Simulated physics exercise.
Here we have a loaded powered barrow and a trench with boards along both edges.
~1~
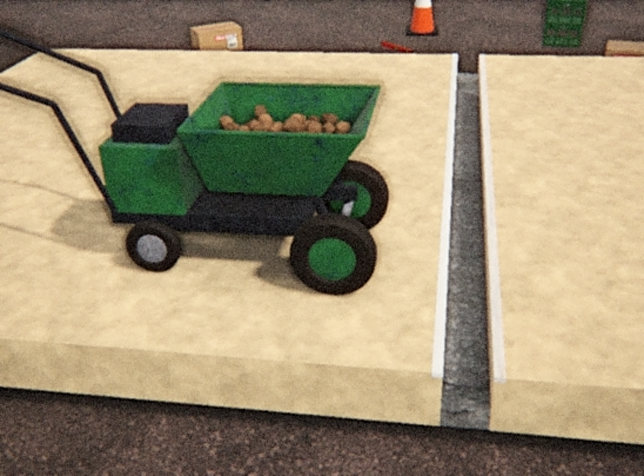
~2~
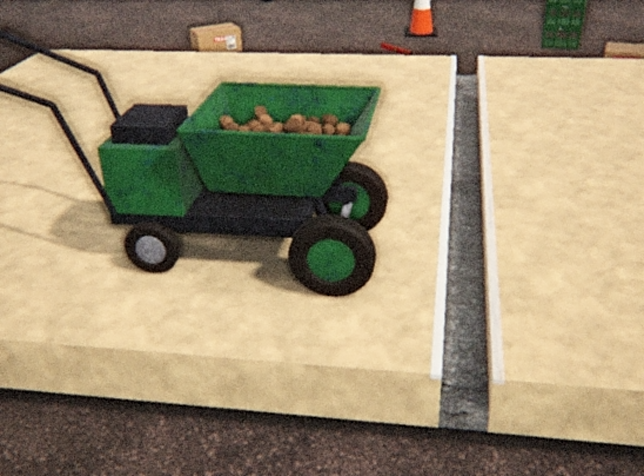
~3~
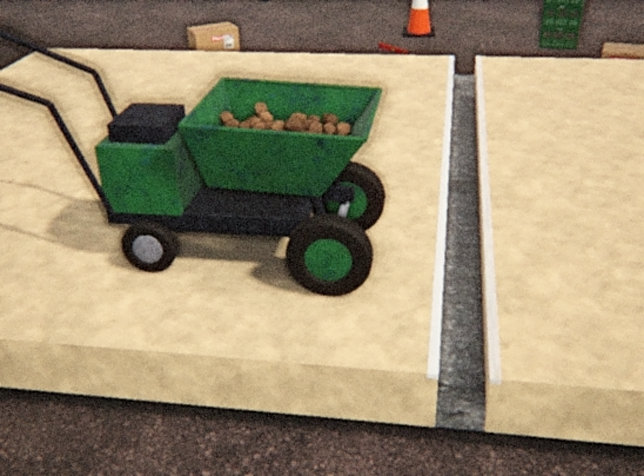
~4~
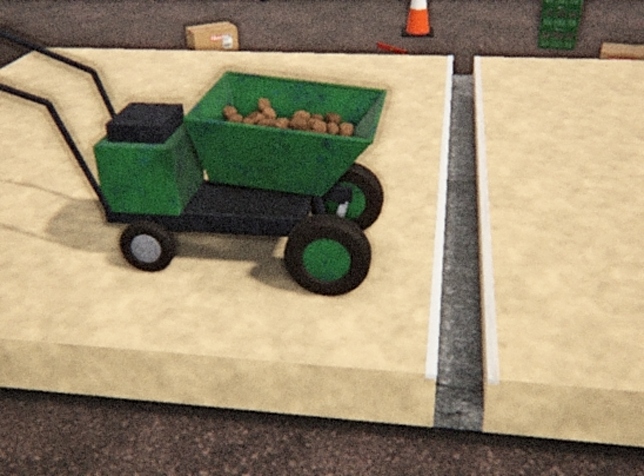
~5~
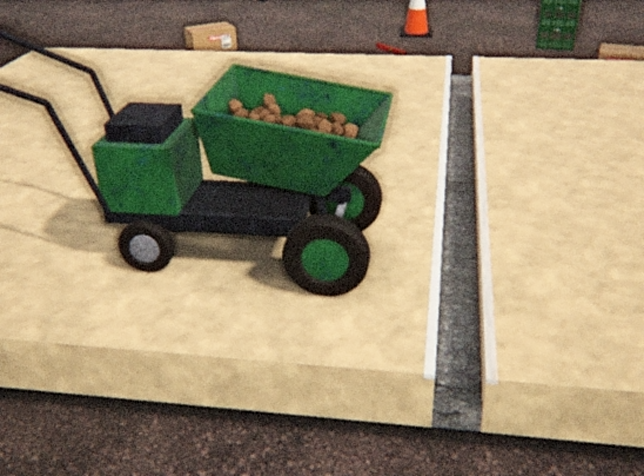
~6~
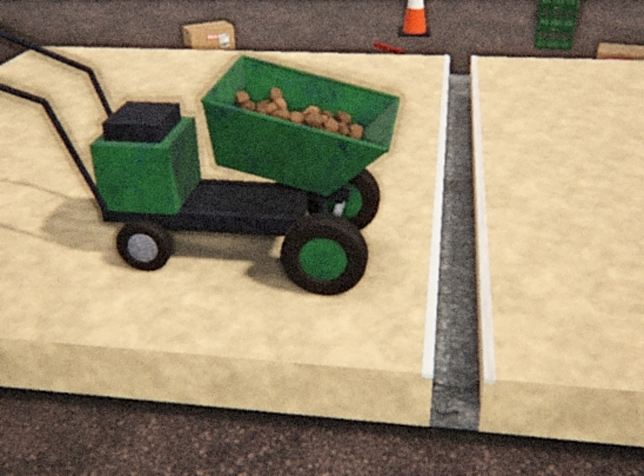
A green powered barrow loaded with brown clods stood still beside a narrow trench, and its skip, level at first, slowly tilted a little forward to the right, its back end rising off the frame.
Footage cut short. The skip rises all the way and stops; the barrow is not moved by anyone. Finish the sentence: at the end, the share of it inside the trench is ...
... below half.
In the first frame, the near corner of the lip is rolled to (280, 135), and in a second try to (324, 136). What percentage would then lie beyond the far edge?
That would be roughly 0 in a hundred and then roughly 10 in a hundred.
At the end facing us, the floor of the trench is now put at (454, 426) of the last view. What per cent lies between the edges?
The share would be roughly 30 per cent.
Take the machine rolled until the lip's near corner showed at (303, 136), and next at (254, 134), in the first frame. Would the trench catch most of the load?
To start, the greater share; after that, the lesser share.
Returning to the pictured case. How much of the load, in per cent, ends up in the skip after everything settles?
Around 0 %.
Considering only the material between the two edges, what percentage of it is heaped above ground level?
Around 0 in a hundred.
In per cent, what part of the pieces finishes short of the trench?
I'd say around 0 per cent of the load.
Just after the last frame, skip tipped steeply; every one in the skip.
A moment on, skip tipped right over; almost all in the skip; just a few in or heaped over the trench; just a few beyond it; just a few falling.
Further on, skip tipped right over; roughly a quarter in the skip; roughly a quarter in or heaped over the trench; roughly two thirds beyond it.
When it is over, skip tipped right over; roughly a third in or heaped over the trench; roughly two thirds beyond it.
